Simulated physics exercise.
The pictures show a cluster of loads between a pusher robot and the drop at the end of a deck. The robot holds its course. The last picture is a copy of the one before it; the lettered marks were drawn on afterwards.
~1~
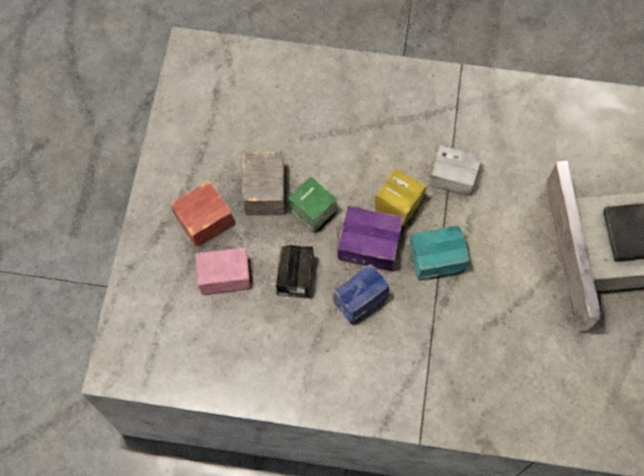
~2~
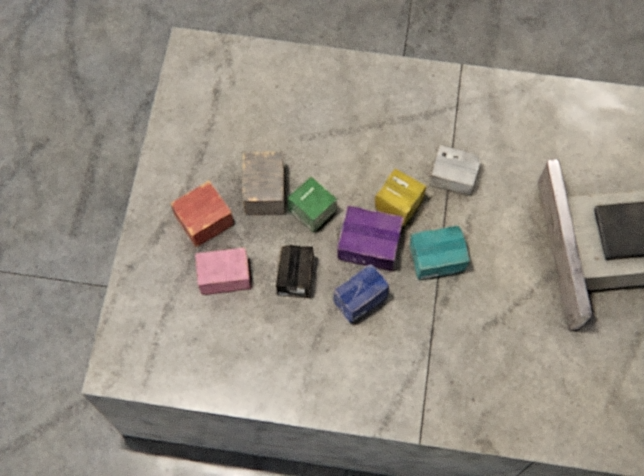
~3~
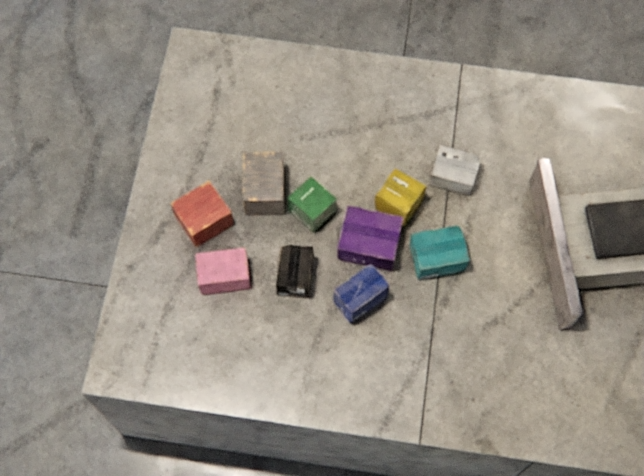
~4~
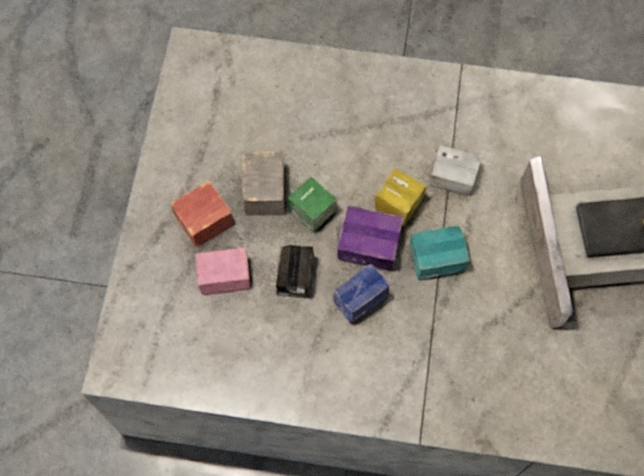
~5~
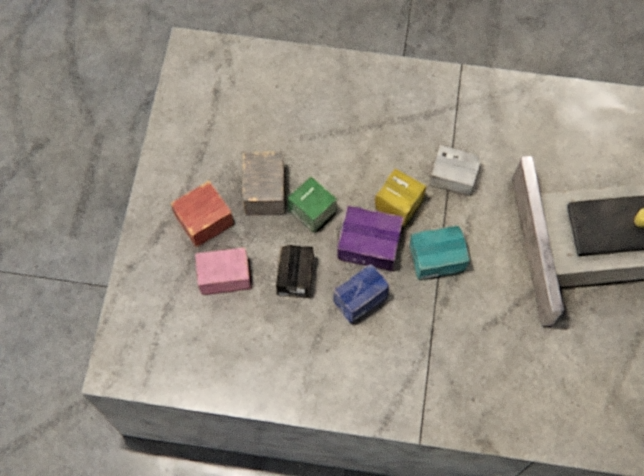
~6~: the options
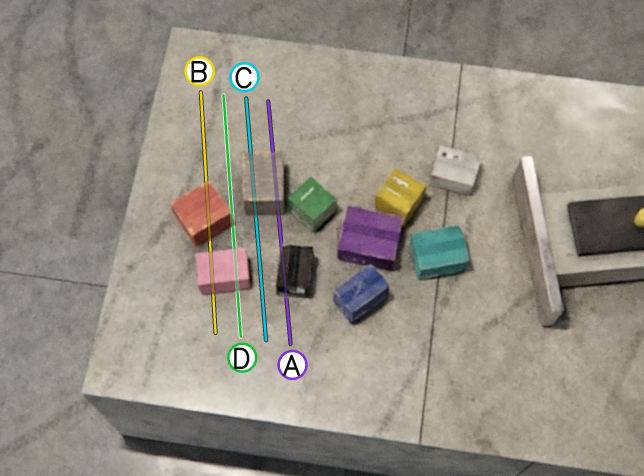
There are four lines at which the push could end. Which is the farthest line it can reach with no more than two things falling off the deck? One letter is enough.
As far as mark B.
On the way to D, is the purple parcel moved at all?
Yes.
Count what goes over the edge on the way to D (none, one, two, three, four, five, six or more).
One.
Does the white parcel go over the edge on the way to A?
No.
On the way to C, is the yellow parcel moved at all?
By then, yes.
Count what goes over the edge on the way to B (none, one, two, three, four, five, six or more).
Two.
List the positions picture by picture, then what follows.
Grey crate (264, 184); purple parcel (370, 238), in the first frame.
Robot (634, 229); red crate (202, 214), in the second frame.
Robot (625, 228); yellow parcel (400, 198), in the third frame.
Robot (616, 227); black parcel (295, 270), in the fourth frame.
Robot (607, 225); white parcel (455, 171); green box (313, 204); grey crate (264, 184), in the fifth frame.
On the marked copy, A at (279, 216); B at (208, 206); C at (255, 213); D at (231, 210).
Taking B. A third of the way, robot (486, 209); white parcel (382, 168); green box (306, 202).
Two thirds of the way, robot (367, 193); red crate (161, 208); grey crate (204, 178).
When it is over, robot (273, 180); grey crate over the edge; red crate over the edge; two fallen.
As for the rest, A is within the limit but short; C is within the limit but short; D is within the limit but short.
